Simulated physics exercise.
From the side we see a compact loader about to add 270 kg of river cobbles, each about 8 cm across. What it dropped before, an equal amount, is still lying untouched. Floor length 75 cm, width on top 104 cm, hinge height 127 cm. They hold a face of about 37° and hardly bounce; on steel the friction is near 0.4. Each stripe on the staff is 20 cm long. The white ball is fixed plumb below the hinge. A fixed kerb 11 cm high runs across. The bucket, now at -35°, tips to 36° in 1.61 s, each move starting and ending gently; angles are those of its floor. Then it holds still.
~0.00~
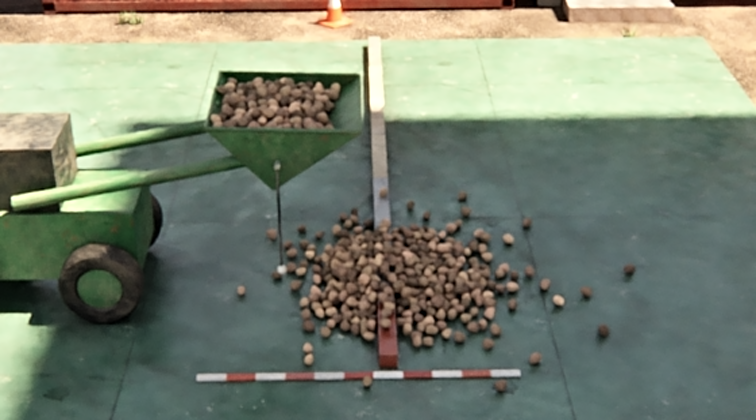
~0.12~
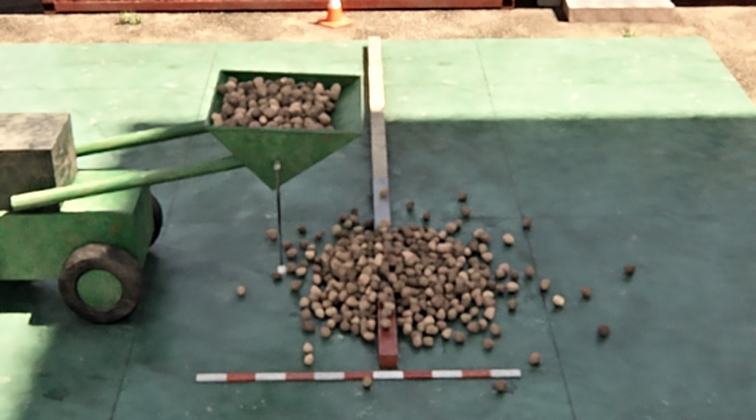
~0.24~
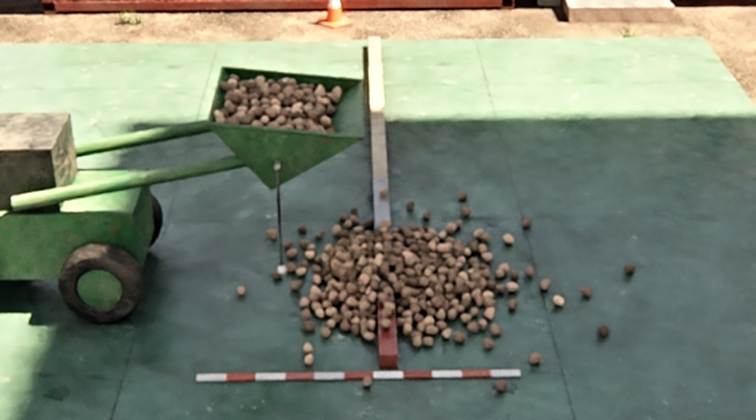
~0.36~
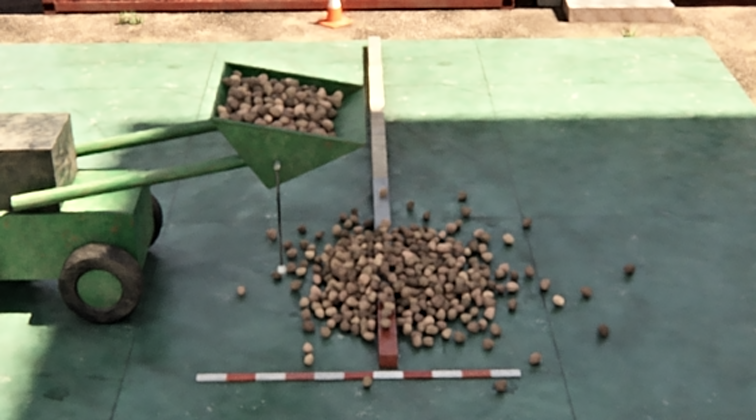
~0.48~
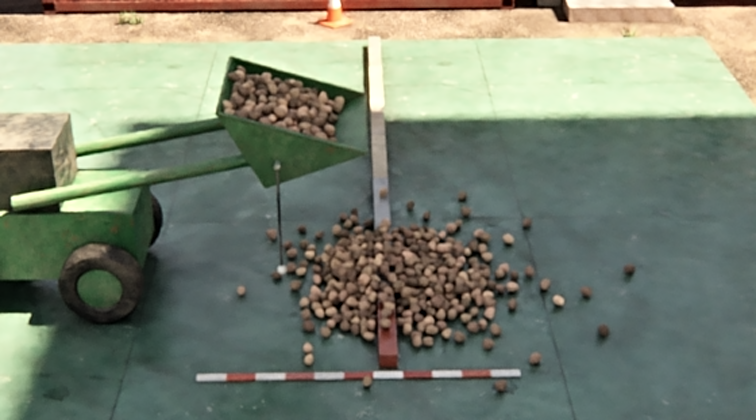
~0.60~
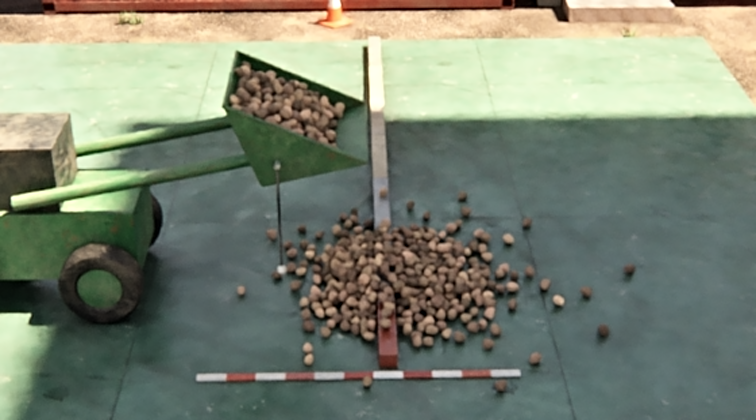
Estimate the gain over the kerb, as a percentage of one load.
Some 74 per cent is added.
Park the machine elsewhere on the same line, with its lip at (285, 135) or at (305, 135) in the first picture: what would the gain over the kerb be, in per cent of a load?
About 5 and 10 per cent.
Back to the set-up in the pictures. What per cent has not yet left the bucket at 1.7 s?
Roughly 35 per cent is still inside.
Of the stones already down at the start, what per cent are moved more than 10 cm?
Roughly 15 per cent of them.
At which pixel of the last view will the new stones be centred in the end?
Their middle is at about (415, 263).
After 1.2 s the floor is at 25°; in per cent of one load, 96 in the bucket, 50 on this side of the kerb, 54 over the kerb; the foremost stones are at (564, 289).
After 1.7 s the floor is at 36°; in per cent of one load, 33 in the bucket, 90 on this side of the kerb, 76 over the kerb; the foremost stones are at (564, 289).
After 2.1 s the floor is at 36°; in per cent of one load, 4 in the bucket, 88 on this side of the kerb, 108 over the kerb; the foremost stones are at (566, 282).
After 4.5 s the floor is at 36°; in per cent of one load, 0 in the bucket, 73 on this side of the kerb, 127 over the kerb; the foremost stones are at (588, 292). Net gain over the kerb, 74.
